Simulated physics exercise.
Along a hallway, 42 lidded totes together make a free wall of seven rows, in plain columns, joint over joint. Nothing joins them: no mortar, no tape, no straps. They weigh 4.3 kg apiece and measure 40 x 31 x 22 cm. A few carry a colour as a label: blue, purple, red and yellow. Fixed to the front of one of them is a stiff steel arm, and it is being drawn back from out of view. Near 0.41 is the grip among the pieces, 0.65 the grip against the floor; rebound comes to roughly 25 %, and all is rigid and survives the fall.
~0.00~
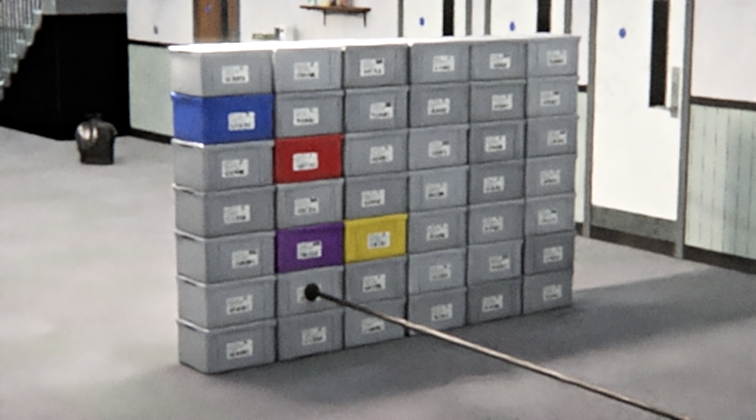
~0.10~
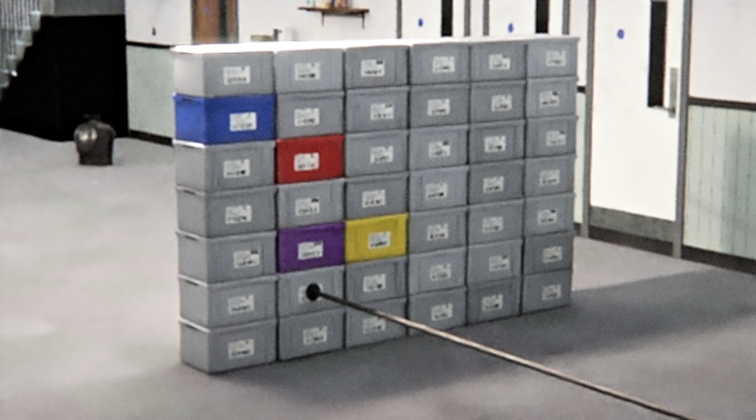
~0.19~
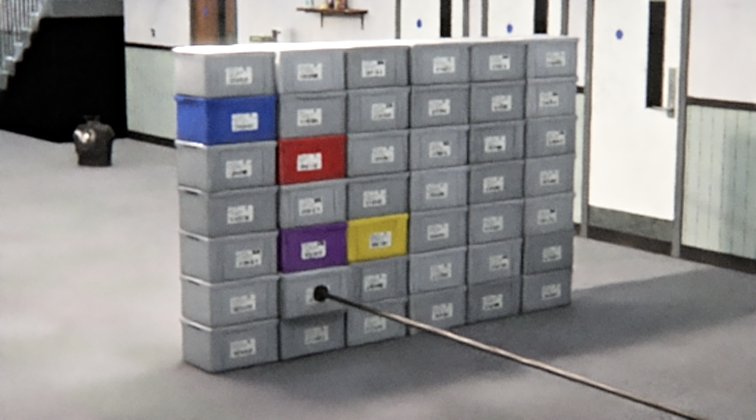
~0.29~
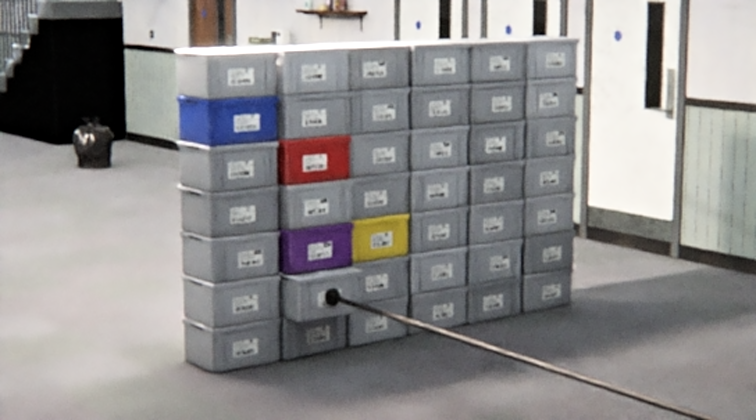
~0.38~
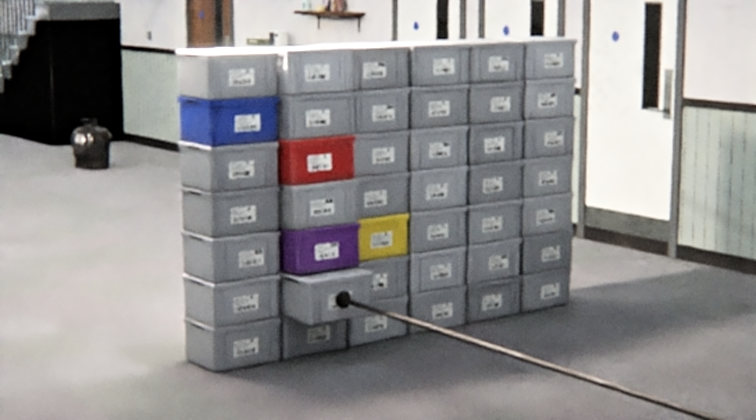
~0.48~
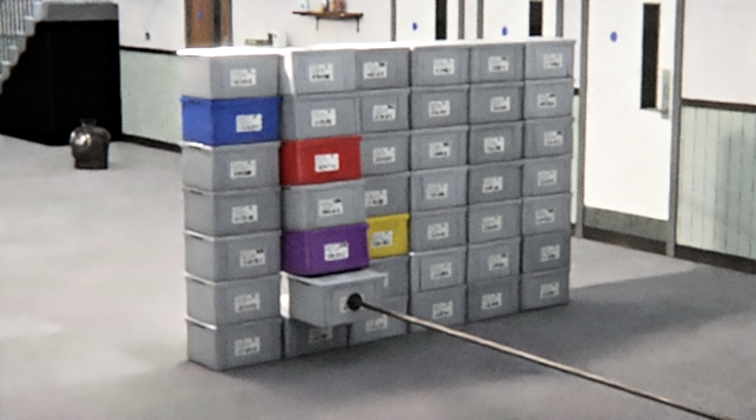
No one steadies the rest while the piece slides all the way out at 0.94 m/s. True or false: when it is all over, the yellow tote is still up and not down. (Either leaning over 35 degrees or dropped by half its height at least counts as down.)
True.
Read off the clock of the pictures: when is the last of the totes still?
Somewhere close to 2.5 s.
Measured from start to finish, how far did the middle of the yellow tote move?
About 0 cm from where it started.
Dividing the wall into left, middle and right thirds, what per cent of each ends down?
Per cent - left 40, middle 0, right 0.
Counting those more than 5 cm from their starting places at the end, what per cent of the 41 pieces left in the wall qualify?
I get 10 %.
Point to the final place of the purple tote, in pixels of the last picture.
At about (341, 332).
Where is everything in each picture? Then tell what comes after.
In the first frame (we follow the side turned to the camera; the camera moves round a little), pulled tote (293, 285) not yet moving; yellow tote (377, 239); blue tote (239, 120); purple tote (312, 248); no other piece has moved.
In the second frame, pulled tote (294, 285) not yet moving; yellow tote (378, 239).
In the third frame, pulled tote (302, 287) 58 mm out; yellow tote (379, 239).
In the fourth frame, pulled tote (314, 290) 15 cm out; yellow tote (380, 239); purple tote (323, 249) displaced 59 mm; 5 stirred so far.
In the fifth frame, pulled tote (324, 293) 24 cm out; yellow tote (380, 239); purple tote (330, 249) displaced 11 cm; 5 stirred so far.
In the sixth frame, pulled tote (336, 295) clear of the wall, 33 cm out; yellow tote (380, 238); purple tote (339, 250) tipped 6°; red tote (332, 161) tipped 6°; steepest lean 6°, the tote at (319, 333); 6 stirred so far.
Around 0.76 s, none of the 41 other totes down, 5 disturbed; yellow tote unmoved; purple tote tipped 14°.
Around 1.08 s, 5 of the 41 other totes down; yellow tote unmoved; purple tote tipped 52°, 17 cm lower.
Around 1.58 s, 5 of the 41 other totes down; yellow tote unmoved; red tote on its side.
Finally (2.6 s), 5 of the 41 other totes down; yellow tote unmoved; red tote on its side; purple tote on its side. Seen by the last camera, middles, yellow tote near (363, 234), red tote near (272, 277).
